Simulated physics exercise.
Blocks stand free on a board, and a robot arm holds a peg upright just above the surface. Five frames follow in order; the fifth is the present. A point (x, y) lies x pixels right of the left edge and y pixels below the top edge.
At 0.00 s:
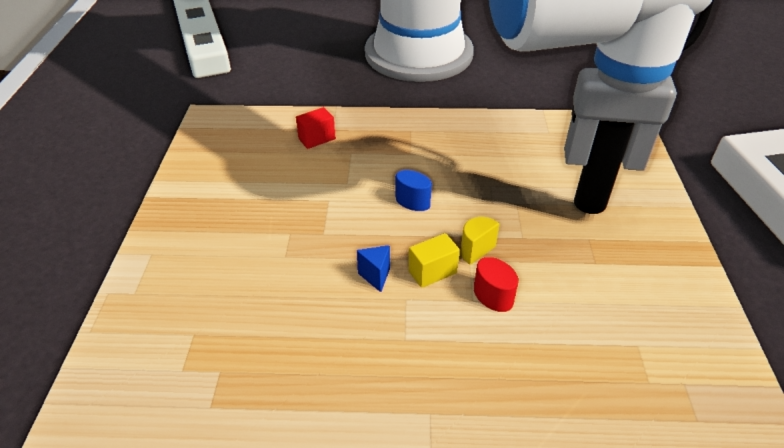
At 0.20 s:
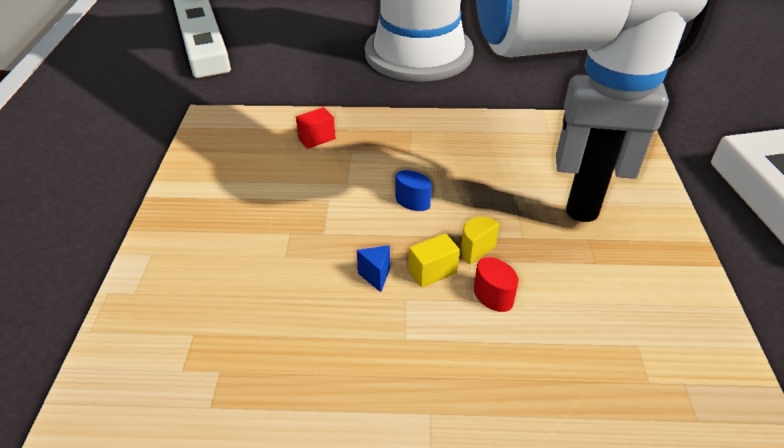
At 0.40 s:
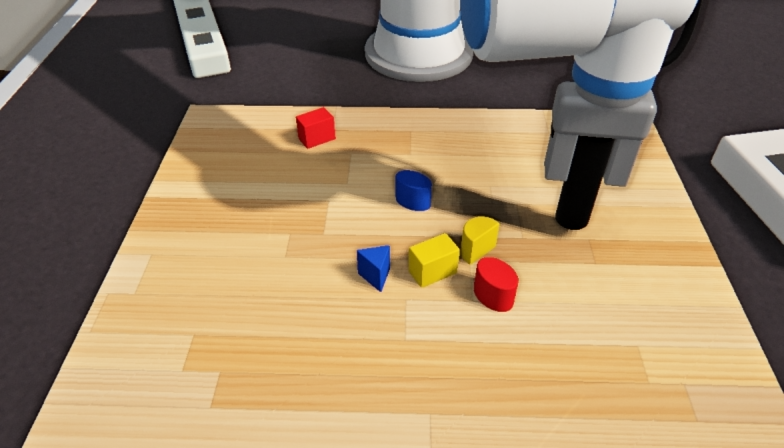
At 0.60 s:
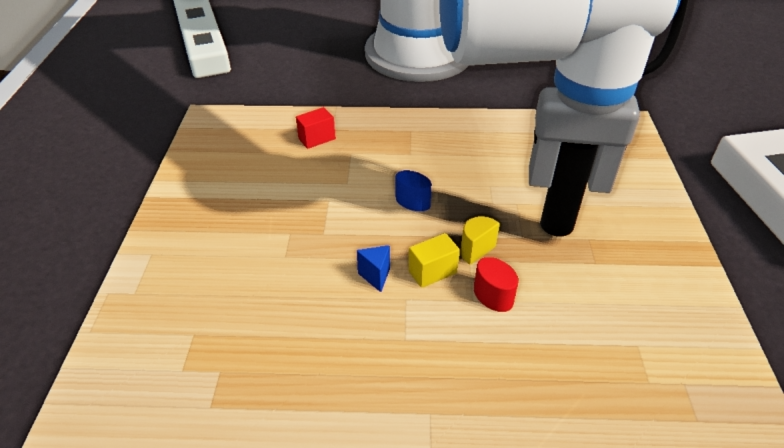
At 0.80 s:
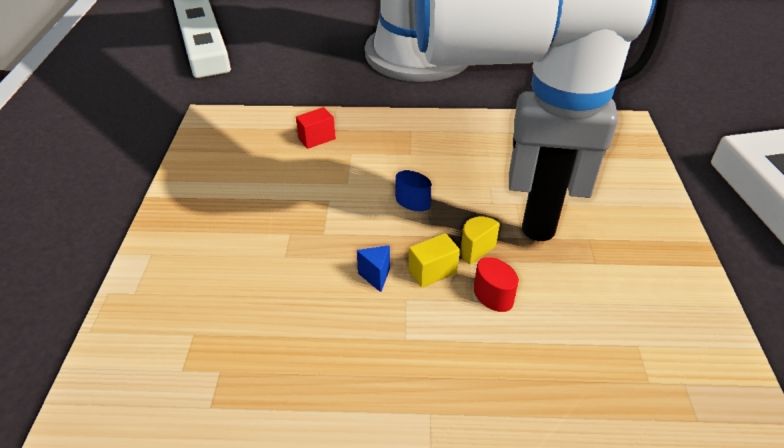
A white robot arm with blue bands holds a black peg upright over a pale wooden board, seen from a fixed, raised viewpoint. A red block sits at the upper left, with a blue oval block near the middle and a blue three-sided block, two yellow blocks and another red one below it. The arm moves the peg slightly left and nearer the viewer, its shadow shifting, while the blocks stay still.
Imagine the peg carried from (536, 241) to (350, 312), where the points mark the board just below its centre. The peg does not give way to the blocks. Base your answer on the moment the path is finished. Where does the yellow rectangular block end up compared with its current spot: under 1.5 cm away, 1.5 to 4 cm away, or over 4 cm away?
It ends farther than 4 cm from its spot.
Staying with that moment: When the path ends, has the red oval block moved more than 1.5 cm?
No.
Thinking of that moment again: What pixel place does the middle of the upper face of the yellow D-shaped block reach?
Its top middle is near (453, 224).
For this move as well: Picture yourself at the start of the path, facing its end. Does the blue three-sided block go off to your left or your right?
The answer is right: Facing from the path's start to its end, that's where the blue three-sided block shifts.
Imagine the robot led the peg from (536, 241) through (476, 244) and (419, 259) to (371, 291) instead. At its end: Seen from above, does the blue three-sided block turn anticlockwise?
The answer is yes.
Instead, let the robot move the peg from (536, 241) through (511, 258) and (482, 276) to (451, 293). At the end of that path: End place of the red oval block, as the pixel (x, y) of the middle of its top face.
Its top middle will sit at (488, 287).
The first path, step by step. One third of the way, peg at (480, 252); yellow D-shaped block at (458, 226).
Two thirds of the way, peg at (416, 276); blue three-sided block at (343, 253); yellow rectangular block at (377, 254), turned 35° clockwise; yellow D-shaped block at (453, 224).
At the end, peg at (349, 301); blue three-sided block at (317, 239), turned 45° clockwise; yellow rectangular block at (337, 258), turned 90° clockwise; yellow D-shaped block at (453, 224); red oval block still.
